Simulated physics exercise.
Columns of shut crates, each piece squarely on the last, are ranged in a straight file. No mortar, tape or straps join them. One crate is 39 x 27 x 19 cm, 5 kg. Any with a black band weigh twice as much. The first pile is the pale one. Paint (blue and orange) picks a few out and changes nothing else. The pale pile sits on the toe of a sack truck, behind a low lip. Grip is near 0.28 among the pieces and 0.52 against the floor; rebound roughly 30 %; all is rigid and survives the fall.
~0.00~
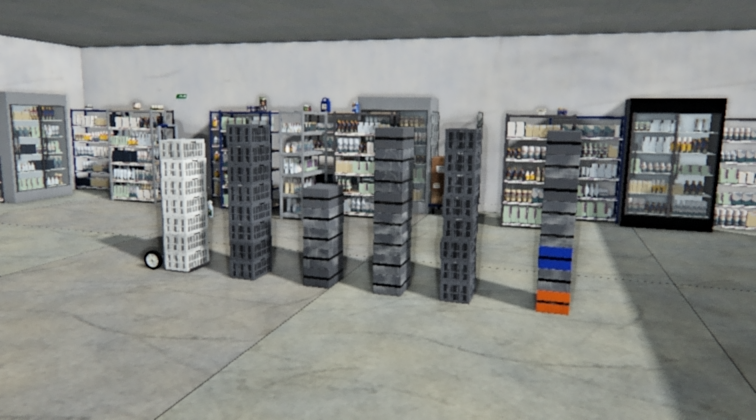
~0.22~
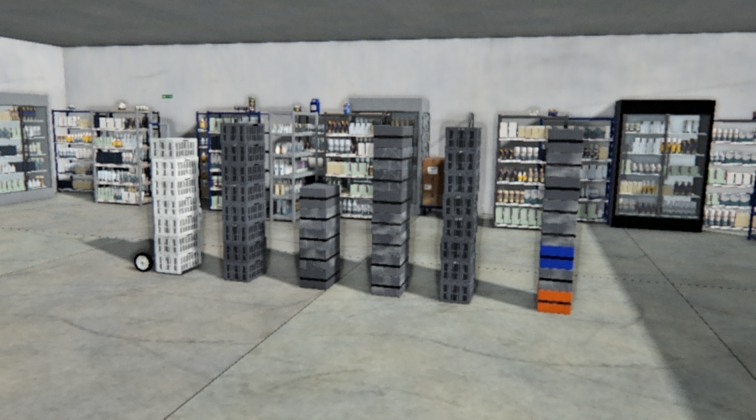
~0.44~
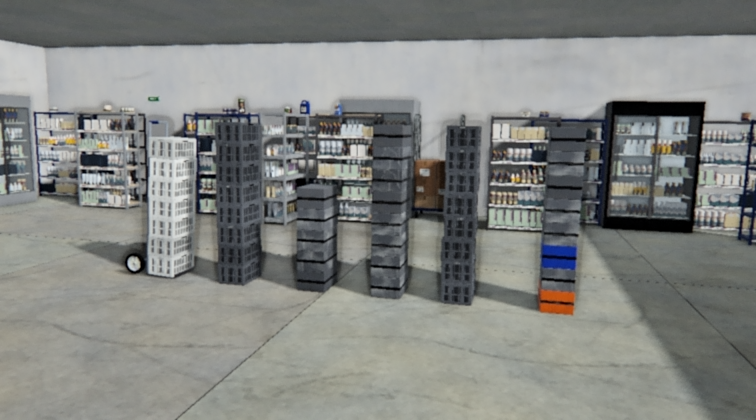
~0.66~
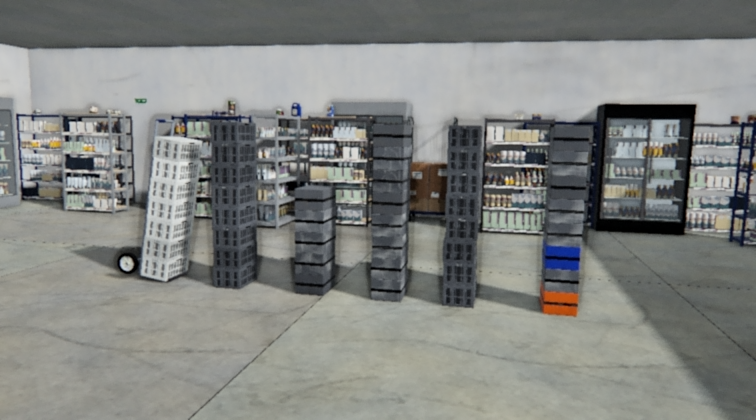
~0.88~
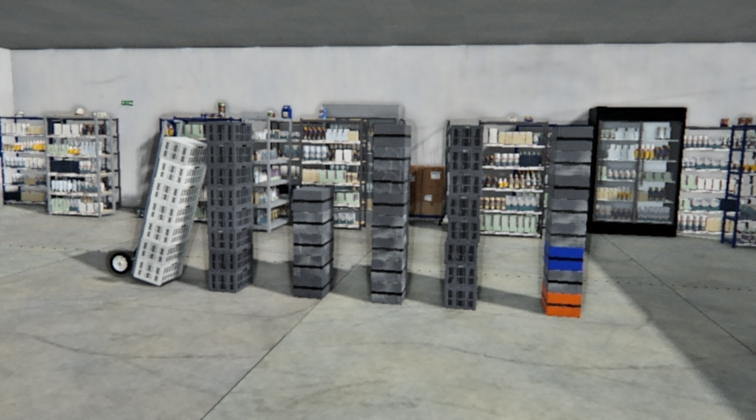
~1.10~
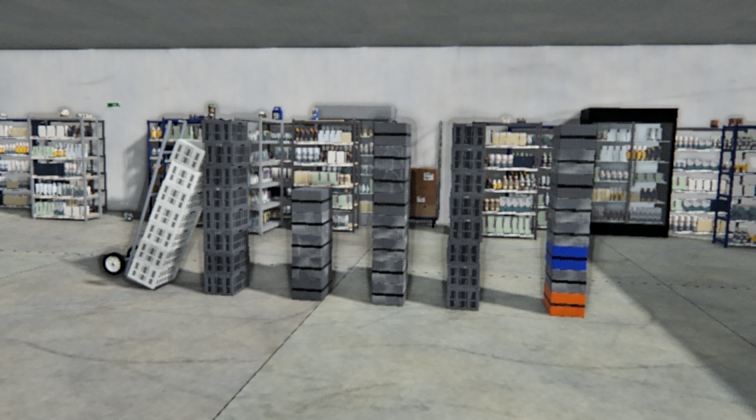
A pale stack of crates on a wheeled hand truck, at the left end of a row, stands upright and then leans steadily rightward with the truck's frame toward its dark neighbour. The five other columns stay upright, all dark grey except for a blue and an orange crate low in the rightmost. The camera drifts gently around this concrete-floored storeroom, facing stocked shelves and glass-fronted cabinets.
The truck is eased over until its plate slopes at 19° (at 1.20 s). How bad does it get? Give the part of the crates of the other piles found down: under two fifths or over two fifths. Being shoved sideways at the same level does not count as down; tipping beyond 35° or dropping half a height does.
The part is more than two fifths.
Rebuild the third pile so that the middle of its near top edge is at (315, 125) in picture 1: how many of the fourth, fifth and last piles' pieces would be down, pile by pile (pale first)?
In that case fourth 8, fifth 8, last 7.
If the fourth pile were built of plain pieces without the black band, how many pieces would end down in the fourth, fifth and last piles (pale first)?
Then fourth 8, fifth 8, last 7.
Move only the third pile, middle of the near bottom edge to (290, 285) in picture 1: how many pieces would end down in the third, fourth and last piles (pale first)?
Then third 5, fourth 7, last 7.
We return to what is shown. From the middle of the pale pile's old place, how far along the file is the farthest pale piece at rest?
Roughly 130 cm along.
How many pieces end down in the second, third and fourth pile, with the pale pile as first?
Pieces: Second 8, third 5, fourth 8.
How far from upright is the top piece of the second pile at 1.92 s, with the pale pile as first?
Roughly 20° from upright.
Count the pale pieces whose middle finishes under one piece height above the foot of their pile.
3 of them.
After 1.92 s, 7 of the pale pile down; none of the 37 other crates down, 8 disturbed.
After 3.06 s, 7 of the pale pile down; 13 of the 37 other crates down.
After 3.84 s, 7 of the pale pile down; 29 of the 37 other crates down; blue crate 9° from how it stood; orange crate 3° from how it stood.
After 4.68 s, 7 of the pale pile down; 36 of the 37 other crates down; blue crate on its side; orange crate 18° from how it stood.
In the end (8.1 s), 7 of the pale pile down; 36 of the 37 other crates down; blue crate on its side; orange crate 17° from how it stood. That is 97 per cent. From the last view, middles, blue crate near (666, 300), orange crate near (573, 295).
